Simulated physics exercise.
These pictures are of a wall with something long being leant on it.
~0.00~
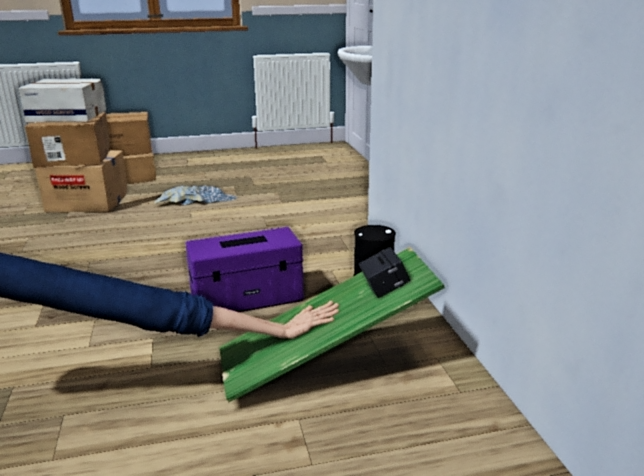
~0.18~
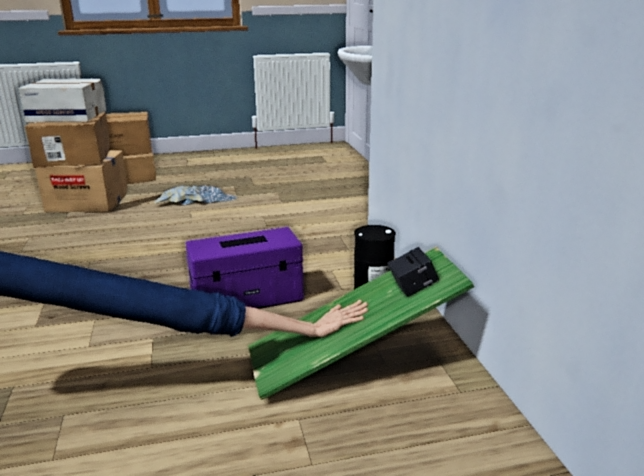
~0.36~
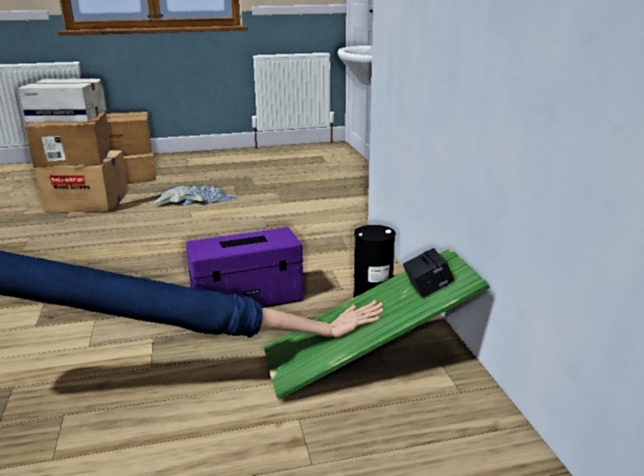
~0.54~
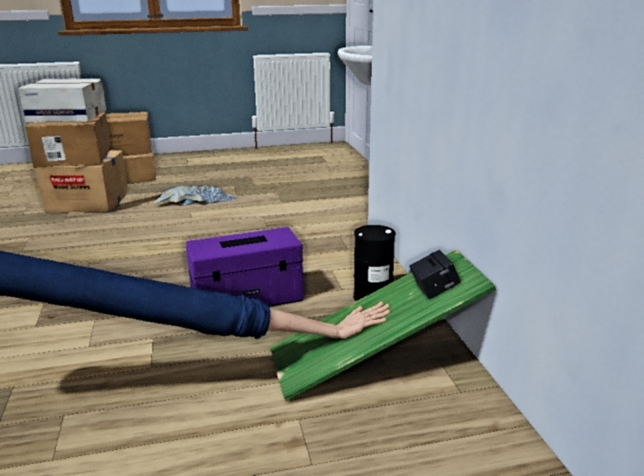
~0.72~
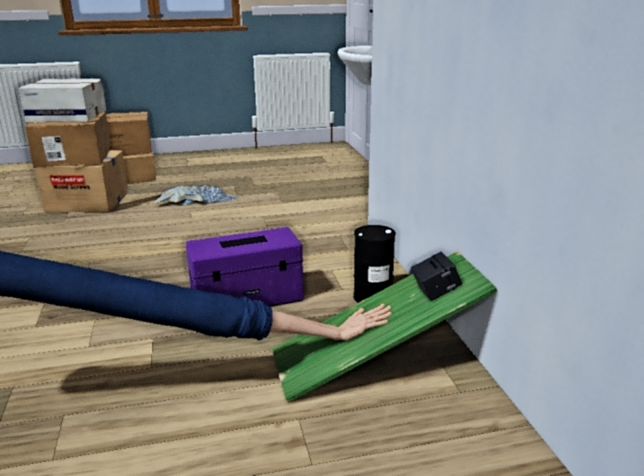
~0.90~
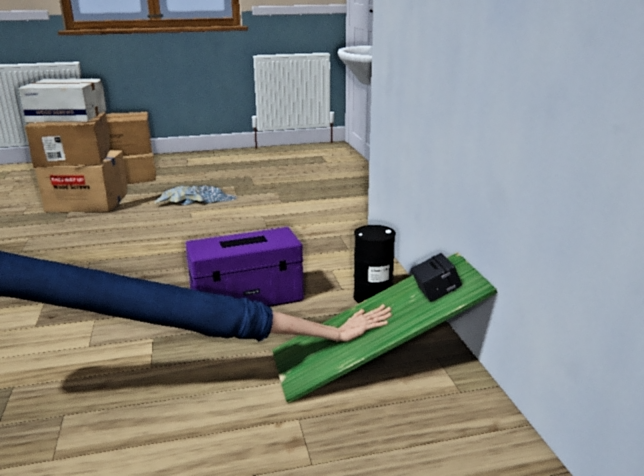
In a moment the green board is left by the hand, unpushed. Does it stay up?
I expect it to go down.
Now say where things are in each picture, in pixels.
The first frame shows not yet at the wall; green board (326, 319); purple toolbox (246, 271).
The second frame shows not yet at the wall; green board (355, 318); purple toolbox (246, 271).
The third frame shows not yet at the wall; green board (370, 319); purple toolbox (246, 271).
The fourth frame shows not yet at the wall; green board (377, 320); purple toolbox (246, 271).
The fifth frame shows propped up under the hand; green board (378, 322); purple toolbox (246, 271).
The sixth frame shows propped up under the hand; green board (378, 323); purple toolbox (246, 271).
By 1.10 s, green board leaning 4° more than when let go near (375, 330).
By 1.20 s, green board leaning 18° more than when let go near (368, 352).
By 1.30 s, green board leaning 24° more than when let go near (365, 357).
By 1.40 s, green board leaning 24° more than when let go near (365, 362).
When it is over (2.2 s), moved from the start, green board; the other 2 as before. End places, in pixels of the last picture, green board near (364, 363). The board slips out.
